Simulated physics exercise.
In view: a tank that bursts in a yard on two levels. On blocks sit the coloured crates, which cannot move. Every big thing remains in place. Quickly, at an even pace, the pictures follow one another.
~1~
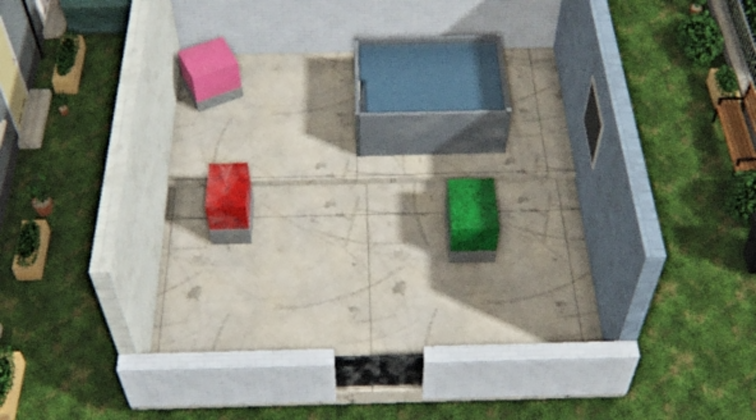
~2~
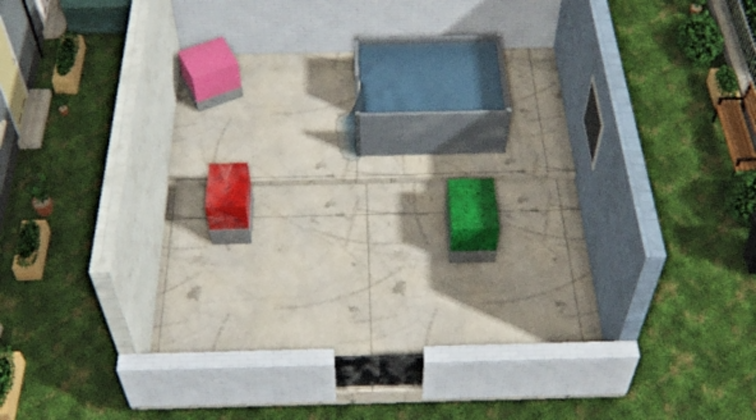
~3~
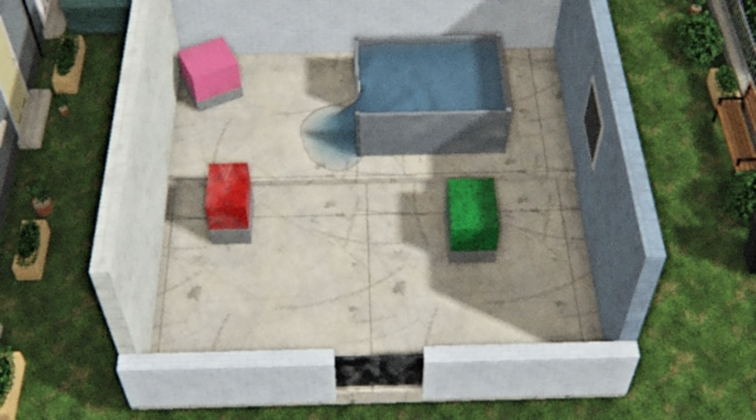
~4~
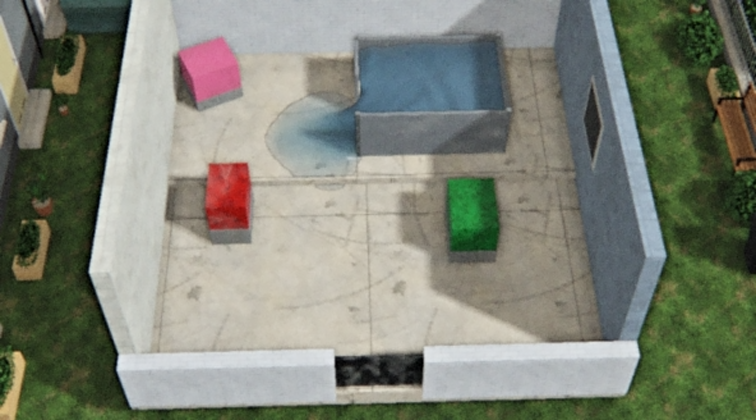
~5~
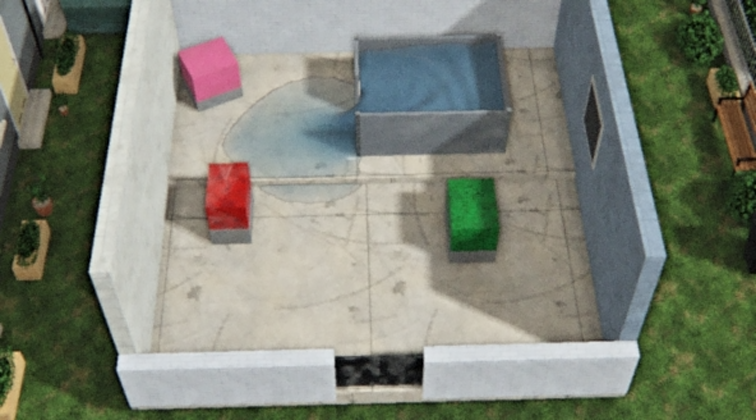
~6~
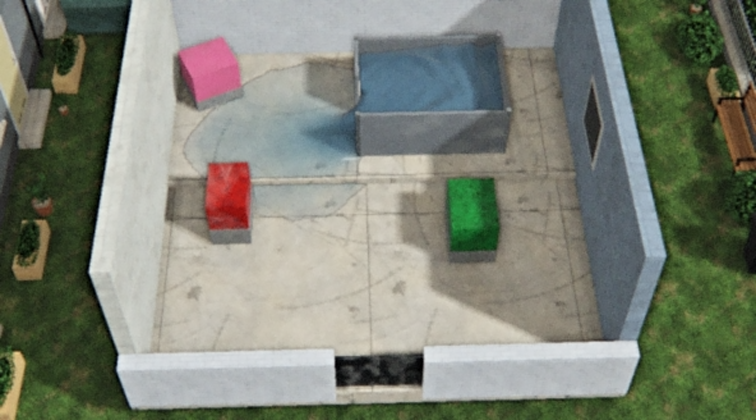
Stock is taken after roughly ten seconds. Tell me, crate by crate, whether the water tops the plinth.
Outcome: The green crate is safe from the water; the pink crate is caught by the water; the red crate is safe from the water.
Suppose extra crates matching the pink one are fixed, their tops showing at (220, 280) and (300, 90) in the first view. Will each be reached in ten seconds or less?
Is flooded, then is flooded.
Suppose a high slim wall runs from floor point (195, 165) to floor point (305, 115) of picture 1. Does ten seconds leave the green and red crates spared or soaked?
Observation - green: Not flooded; red: Flooded.
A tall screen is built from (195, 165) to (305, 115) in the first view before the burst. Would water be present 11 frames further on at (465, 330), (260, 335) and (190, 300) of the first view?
As listed: Clear, flooded, under water.
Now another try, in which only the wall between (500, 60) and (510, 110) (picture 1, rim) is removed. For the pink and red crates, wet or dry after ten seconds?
Pink: Overtopped; red: Not reached.
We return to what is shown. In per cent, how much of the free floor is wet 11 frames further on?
It comes to roughly 40 in a hundred.
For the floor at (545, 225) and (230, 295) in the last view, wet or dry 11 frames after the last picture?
Going in order, I'd say clear for the first and drenched for the second.
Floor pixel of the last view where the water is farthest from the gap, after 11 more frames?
By then the tip should be at about (148, 382).
A moment on, water covers 30 % of the floor; the green crate not reached, the pink crate water round its plinth, the red crate water round its plinth.
Next, water covers 40 % of the floor; the green crate not reached, the pink crate water round its plinth, the red crate water round its plinth.
Then, water covers 50 % of the floor; the green crate not reached, the pink crate water round its plinth, the red crate water round its plinth.
Later, water covers 80 % of the floor; the green crate water round its plinth, the pink crate water round its plinth, the red crate water round its plinth.
In the end, water covers 95 % of the floor; the green crate stayed above the water, the pink crate was topped, the red crate stayed above the water.
